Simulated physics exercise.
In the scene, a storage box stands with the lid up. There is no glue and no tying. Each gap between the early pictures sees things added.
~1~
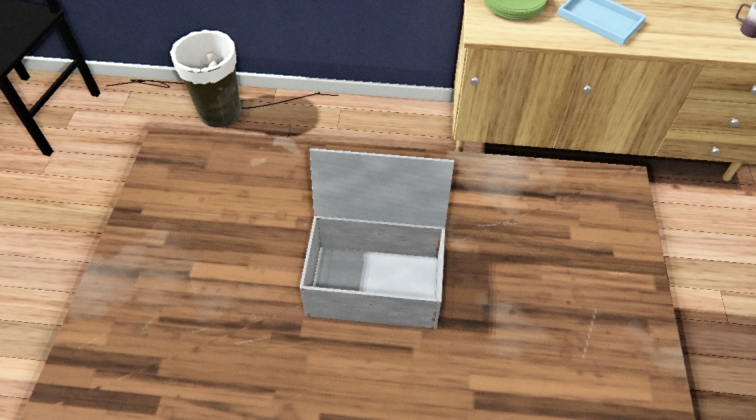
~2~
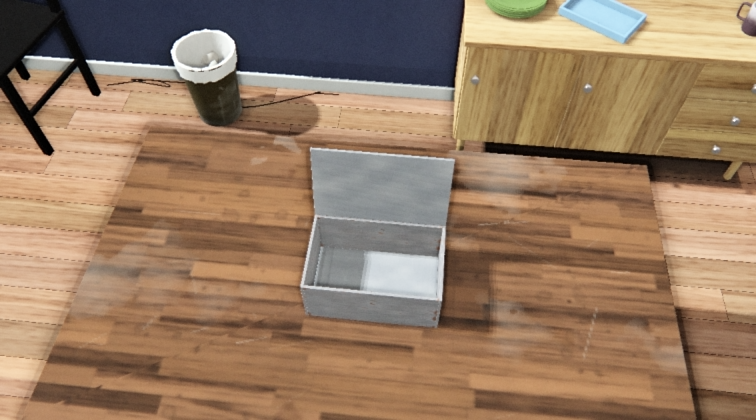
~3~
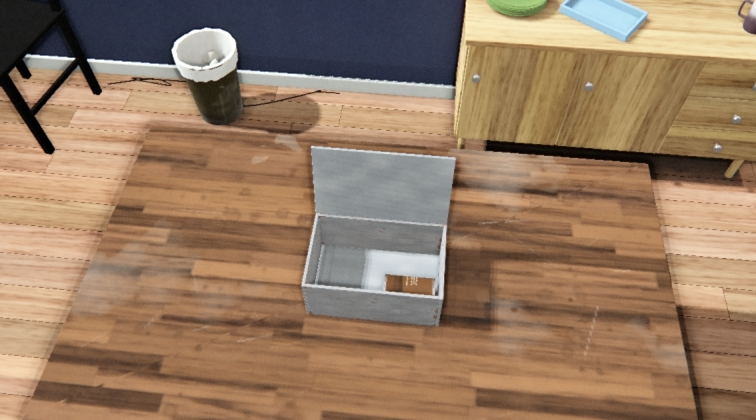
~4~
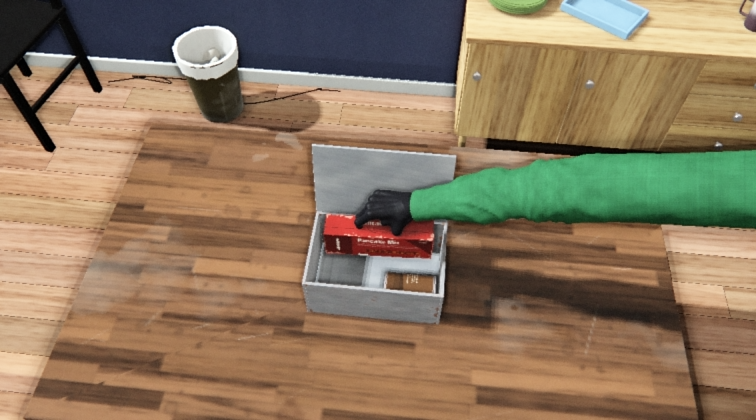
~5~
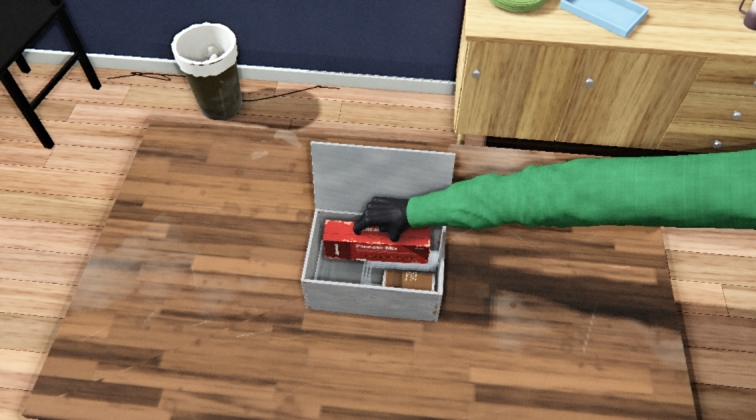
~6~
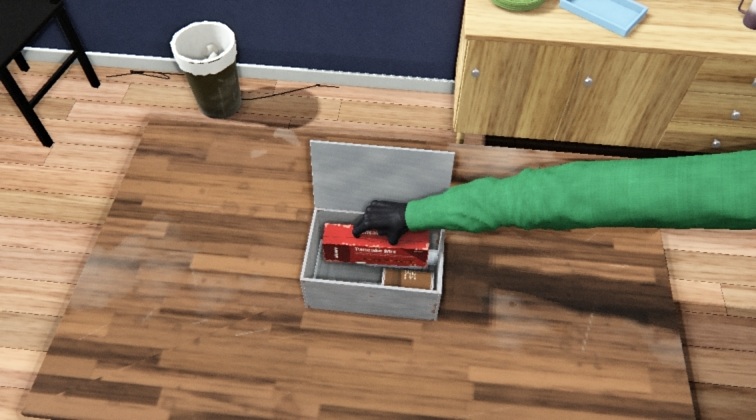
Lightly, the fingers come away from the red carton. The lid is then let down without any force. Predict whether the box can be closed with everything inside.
Comes to rest closed.
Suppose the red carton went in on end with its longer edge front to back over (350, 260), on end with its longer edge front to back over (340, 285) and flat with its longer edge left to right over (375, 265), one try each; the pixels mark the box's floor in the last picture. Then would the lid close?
Case one, the lid is kept from closing; case two, it is kept from closing; case three, it lies closed.
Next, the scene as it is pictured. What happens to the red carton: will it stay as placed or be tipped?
Observation: The red carton keeps the set orientation.
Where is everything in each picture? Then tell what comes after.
In the first frame, the last thing is not in view yet.
In the second frame, the last thing is not in view yet.
In the third frame, the last thing is not in view yet.
The fourth frame shows on its way; red carton (379, 237).
The fifth frame shows on its way; red carton (377, 242).
The sixth frame shows in place under the hand; red carton (376, 245).
Then, 1.00 s on from there, lid starting down; red carton shifted a little near (377, 260).
Then, 1.60 s on from there, lid 59° above the rim; red carton shifted a little near (377, 260).
Then, 2.10 s on from there, lid 18° above the rim; red carton shifted a little near (377, 260).
In the end, lid shut; moved from the start, red carton; brown tin unmoved. At the end, from the last picture's camera, red carton near (377, 260).
